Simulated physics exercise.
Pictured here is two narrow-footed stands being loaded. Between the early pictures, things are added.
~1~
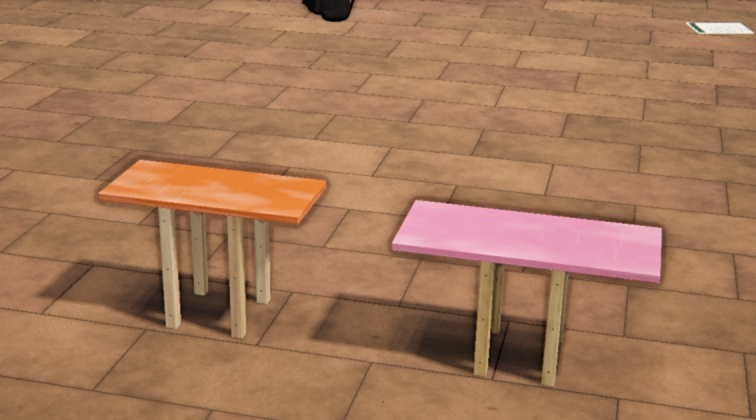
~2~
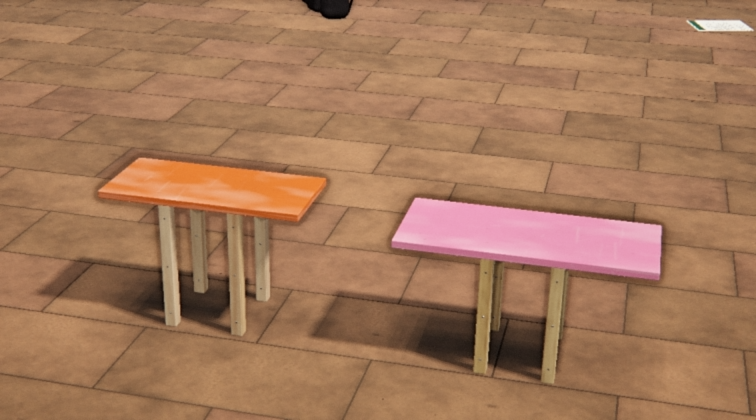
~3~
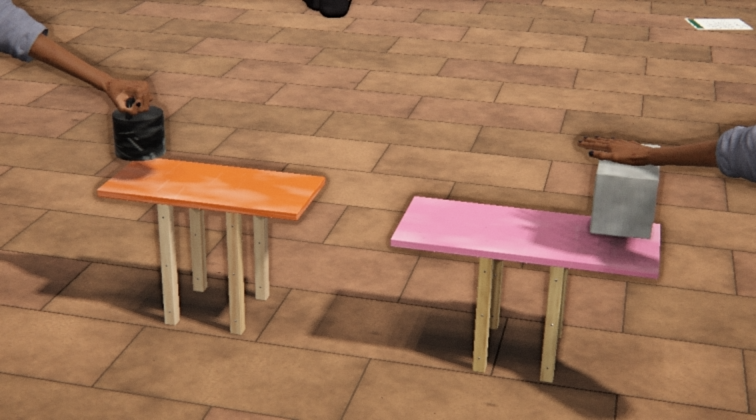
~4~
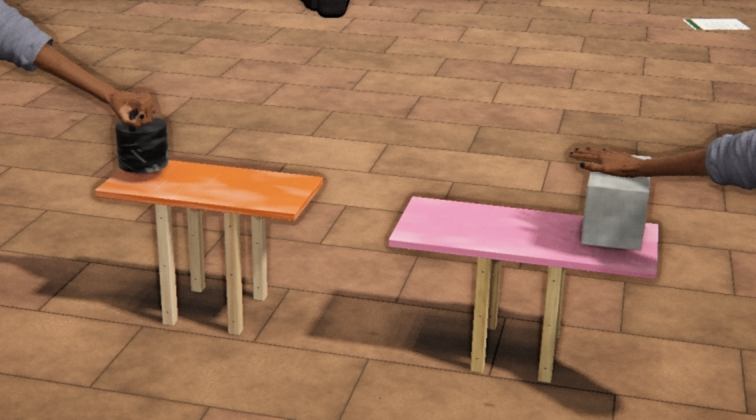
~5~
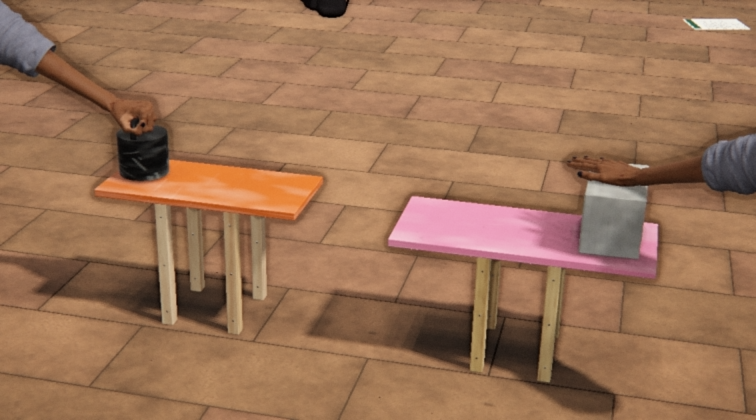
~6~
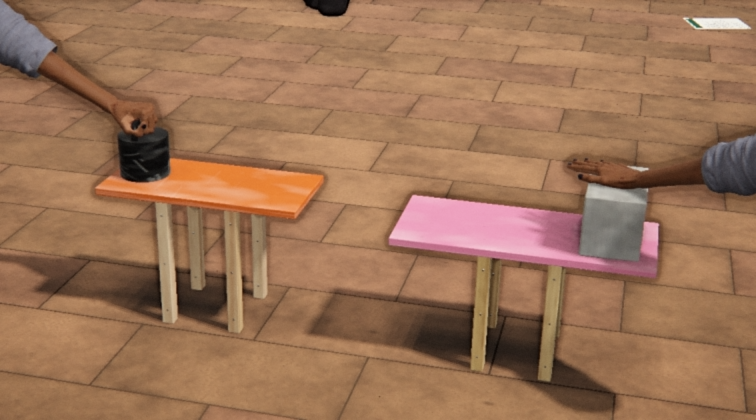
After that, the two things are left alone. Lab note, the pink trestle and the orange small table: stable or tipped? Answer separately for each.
Pink trestle: Tipped, orange small table: Tipped.
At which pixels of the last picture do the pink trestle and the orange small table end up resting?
Taking them in turn, it's (614, 269) followed by (80, 209).
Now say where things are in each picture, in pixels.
In the first frame, pink trestle (529, 239); orange small table (214, 191).
In the second frame, orange small table (214, 188).
In the third frame, still on the way; pink trestle (528, 235); right slab (626, 189).
In the fourth frame, still on the way; orange small table (211, 187); left weight (142, 144).
In the fifth frame, still on the way; pink trestle (525, 235); right slab (614, 209).
In the sixth frame, in place, still held; pink trestle (526, 234); orange small table (211, 185); left weight (144, 154).
Then, 0.46 s past the last view, pink trestle leaning 19° off how it started near (572, 234); orange small table leaning 13° off how it started near (180, 176).
Then, 0.66 s past the last view, pink trestle leaning 57° off how it started near (643, 273); orange small table leaning 43° off how it started near (126, 184).
Then, 0.80 s past the last view, pink trestle leaning 63° off how it started near (631, 264); orange small table leaning 67° off how it started near (90, 206).
Finally, the pink trestle tips up, near (614, 269); the orange small table tips up, near (80, 209).
